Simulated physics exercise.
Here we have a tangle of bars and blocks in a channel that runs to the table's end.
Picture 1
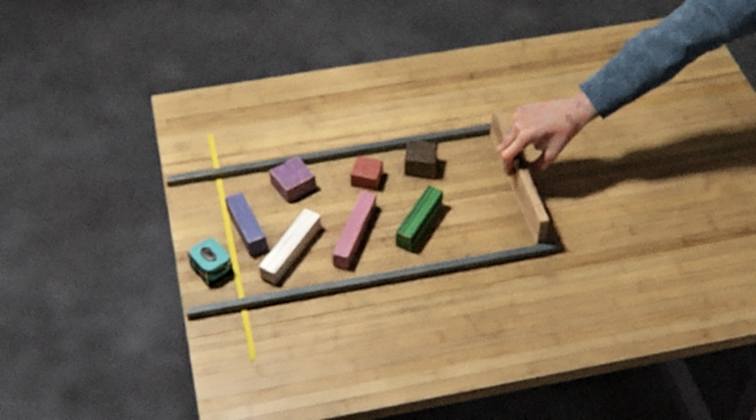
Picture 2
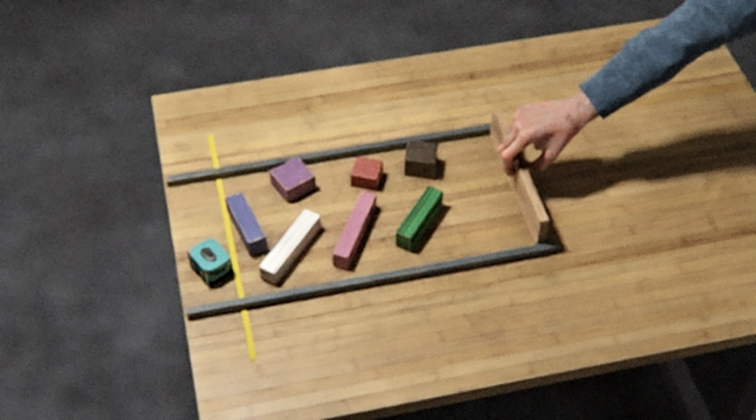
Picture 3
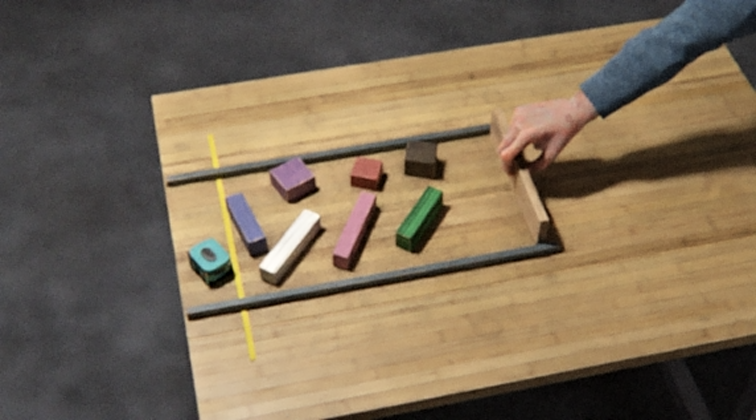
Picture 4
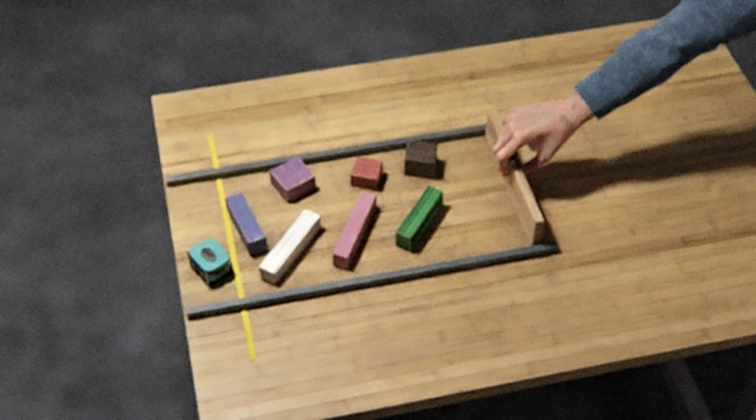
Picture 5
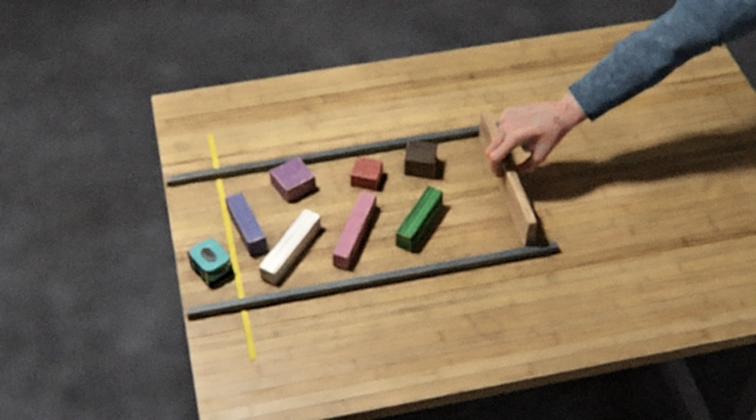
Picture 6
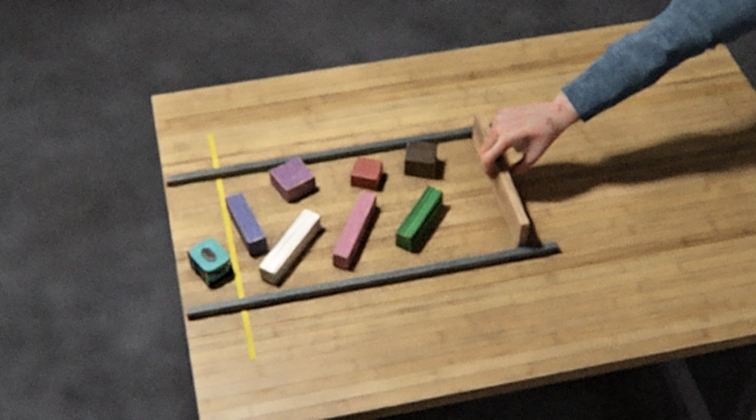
A hand in a blue sleeve slides an upright wooden board a short way left between two dark rails on a light wooden table, seen from above at an angle by a still camera. Purple, red and dark brown blocks lie along the far side, with blue, white, pink and green bars nearer and a turquoise case left, by a yellow line. The board moves slowly after a near-still start, touching none of them, and they stay put.
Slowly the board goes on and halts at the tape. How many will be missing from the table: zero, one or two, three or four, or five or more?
Outcome: The number that fall off is three or four.
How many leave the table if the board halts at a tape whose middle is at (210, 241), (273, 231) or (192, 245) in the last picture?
Down on the floor: 5, 0 and 6.
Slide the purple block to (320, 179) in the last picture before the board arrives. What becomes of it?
It comes down.
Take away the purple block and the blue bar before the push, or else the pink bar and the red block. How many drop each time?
Fallen: 1, and 1 in the other try.
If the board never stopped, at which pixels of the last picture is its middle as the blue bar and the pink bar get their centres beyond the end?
Near (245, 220) and (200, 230).
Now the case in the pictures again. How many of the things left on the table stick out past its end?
The number is 1.
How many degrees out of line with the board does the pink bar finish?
Near 0 degrees.
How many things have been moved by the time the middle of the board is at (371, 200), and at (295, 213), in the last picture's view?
The counts are 5 and 7.
Soon after, none off yet; turquoise case at rest near (211, 262); blue bar at rest near (246, 223); white stick at rest near (291, 247).
At rest, the number that fall off is three or four; fallen, purple block, blue bar and turquoise case.
